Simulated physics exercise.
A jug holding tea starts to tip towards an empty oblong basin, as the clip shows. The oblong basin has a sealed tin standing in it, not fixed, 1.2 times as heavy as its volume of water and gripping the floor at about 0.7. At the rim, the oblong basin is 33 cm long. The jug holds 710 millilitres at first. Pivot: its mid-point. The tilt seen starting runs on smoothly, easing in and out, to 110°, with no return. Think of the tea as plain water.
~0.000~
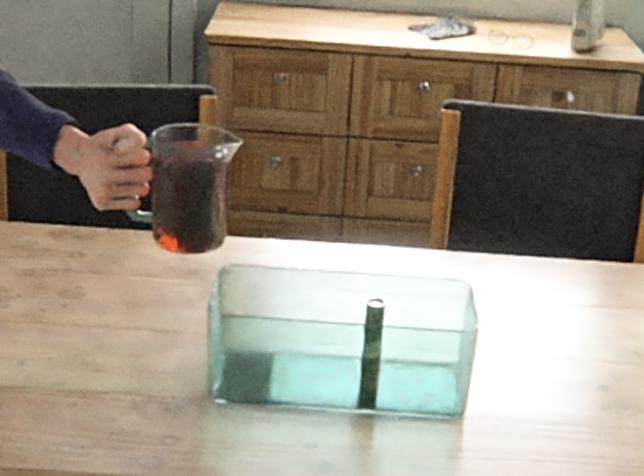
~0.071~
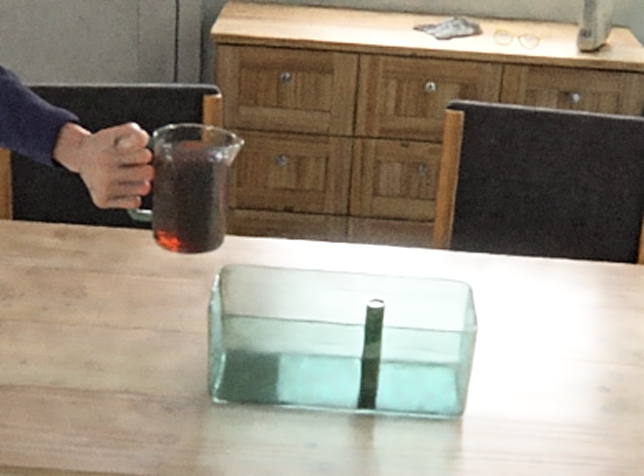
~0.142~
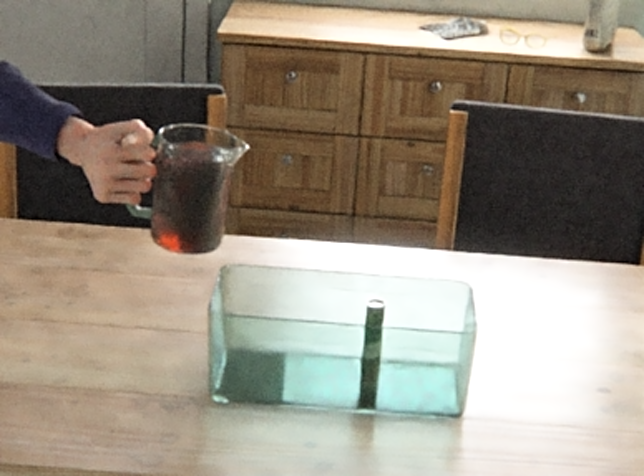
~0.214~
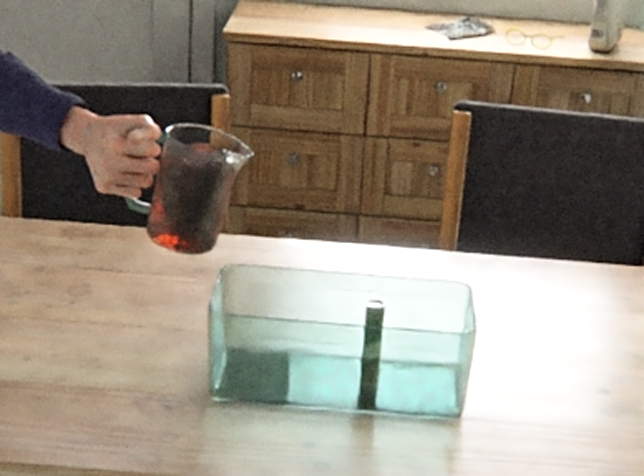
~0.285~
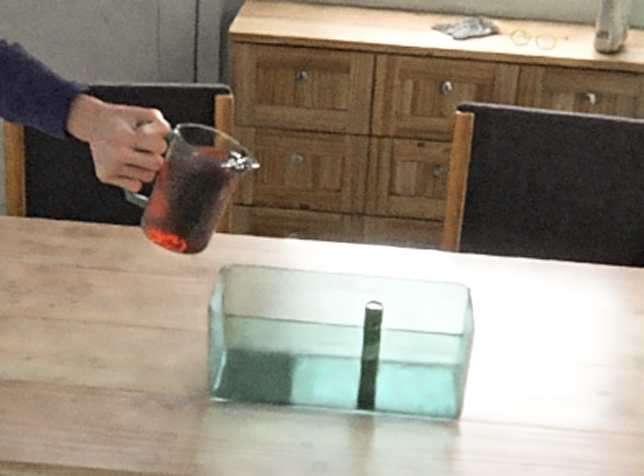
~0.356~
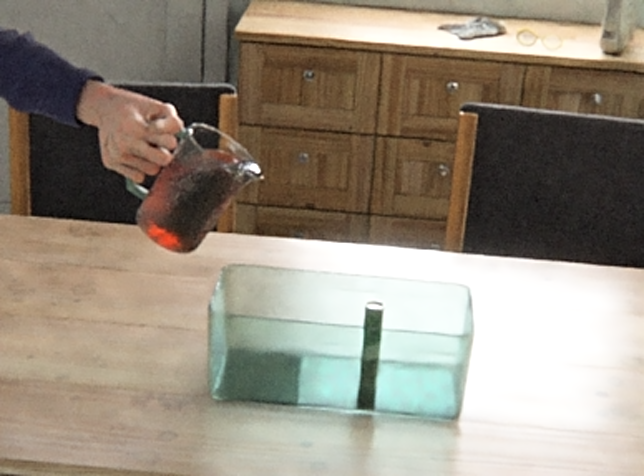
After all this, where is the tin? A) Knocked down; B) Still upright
(B) Still upright.
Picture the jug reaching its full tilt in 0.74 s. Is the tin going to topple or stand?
Then the tin does not tip.
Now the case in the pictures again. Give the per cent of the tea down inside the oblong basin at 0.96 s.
The share is close to 66 percent.
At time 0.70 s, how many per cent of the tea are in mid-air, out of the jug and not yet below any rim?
Around 18 in a hundred.
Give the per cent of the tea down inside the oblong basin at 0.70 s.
Near 12 in a hundred.
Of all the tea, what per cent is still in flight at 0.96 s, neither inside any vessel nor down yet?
Something like 16 per cent of the total.
Then, 0.70 s in, the tilt is 86° and 70 per cent is still to pour; the tin stands where it began.
Then, 0.96 s in, the tilt is 109° and 19 per cent is still to pour; the tin stands where it began.
Then, 1.23 s in, the tilt is 110° and 1 per cent is still to pour; the tin stands where it began.
Then, 1.52 s in, the tilt is 110° and 0 per cent is still to pour; the tin stands where it began.
Finally, the tin stands where it began.
